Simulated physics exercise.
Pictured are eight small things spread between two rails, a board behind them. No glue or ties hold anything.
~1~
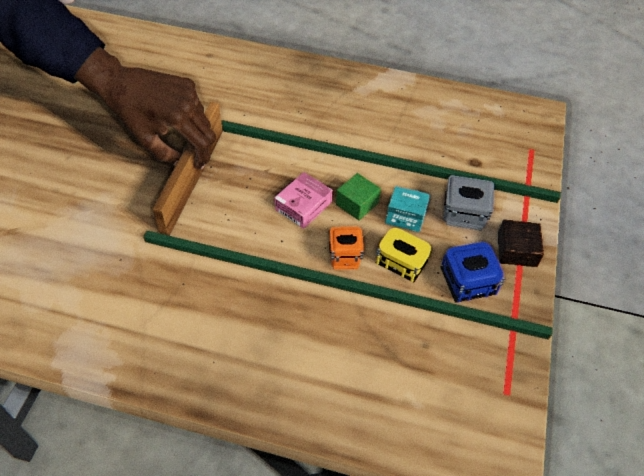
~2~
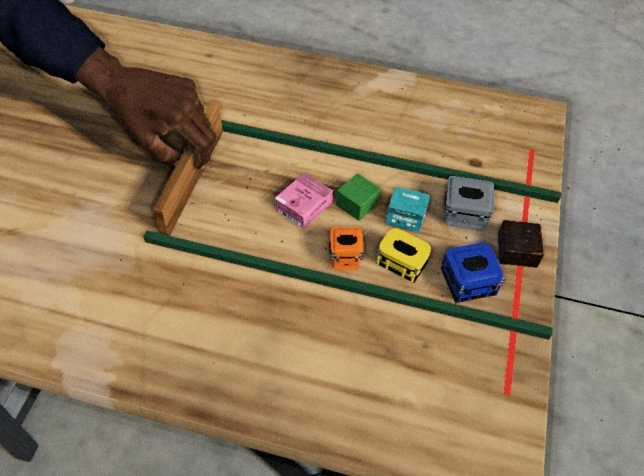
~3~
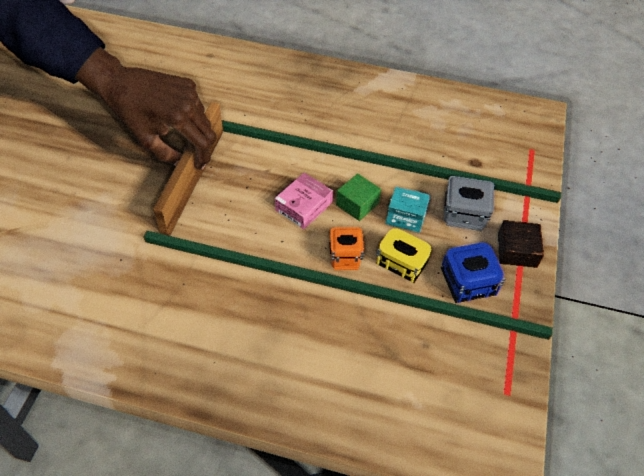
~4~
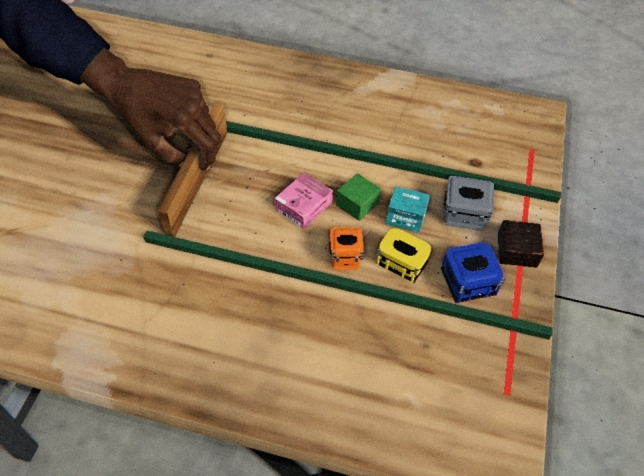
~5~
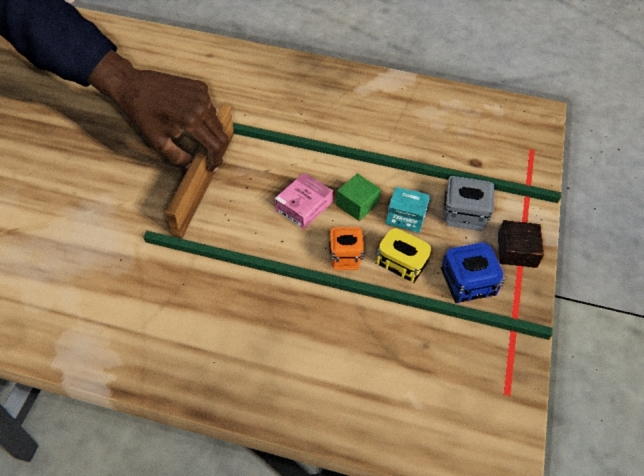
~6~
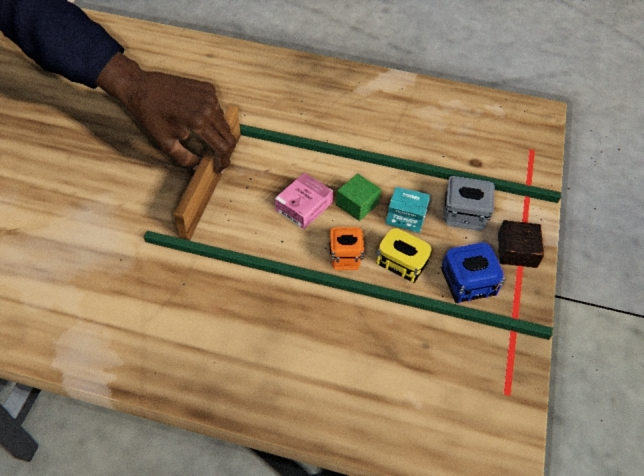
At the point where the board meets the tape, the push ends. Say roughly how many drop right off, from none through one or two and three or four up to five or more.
I predict the count lost over the end will be five or higher.
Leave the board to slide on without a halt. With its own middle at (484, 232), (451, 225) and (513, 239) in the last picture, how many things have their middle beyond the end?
It would be 3, 1 and 5.
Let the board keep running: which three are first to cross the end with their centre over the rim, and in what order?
It's the black block, followed by the blue case, with the turquoise box after.
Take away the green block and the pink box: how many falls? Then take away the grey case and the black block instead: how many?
The counts would be 3 and 4.
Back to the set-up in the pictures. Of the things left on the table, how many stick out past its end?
The total here is 2.
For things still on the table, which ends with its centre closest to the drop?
The grey case is foremost.
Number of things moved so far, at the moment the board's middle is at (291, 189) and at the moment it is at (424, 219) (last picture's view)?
Respectively 1 and 8.
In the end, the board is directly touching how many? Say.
Contact count: 2.
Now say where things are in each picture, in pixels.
Black block (520, 244); blue case (472, 272); grey case (468, 203); board (191, 167); tape (521, 256), in the first picture.
Blue case (472, 272); yellow case (404, 255), in the second picture.
Grey case (468, 203); board (191, 167), in the third picture.
Black block (520, 244); pink box (304, 200), in the fourth picture.
Blue case (472, 272); turquoise box (408, 209), in the fifth picture.
Black block (521, 244); blue case (472, 272); grey case (468, 203); board (210, 171); tape (521, 256), in the sixth picture.
Soon after, none off yet; black block at rest near (521, 244); blue case at rest near (472, 272); grey case at rest near (468, 203).
After that, none off yet; black block at rest near (523, 245); blue case moving near (483, 274); grey case displaced about its own width near (510, 205).
And then, one off so far; black block on its way down near (553, 370); blue case tilting a little near (575, 297); grey case displaced well along near (558, 214).
In the end, the number that fall off is five or more; gone, green block, turquoise box, yellow case, blue case and black block.
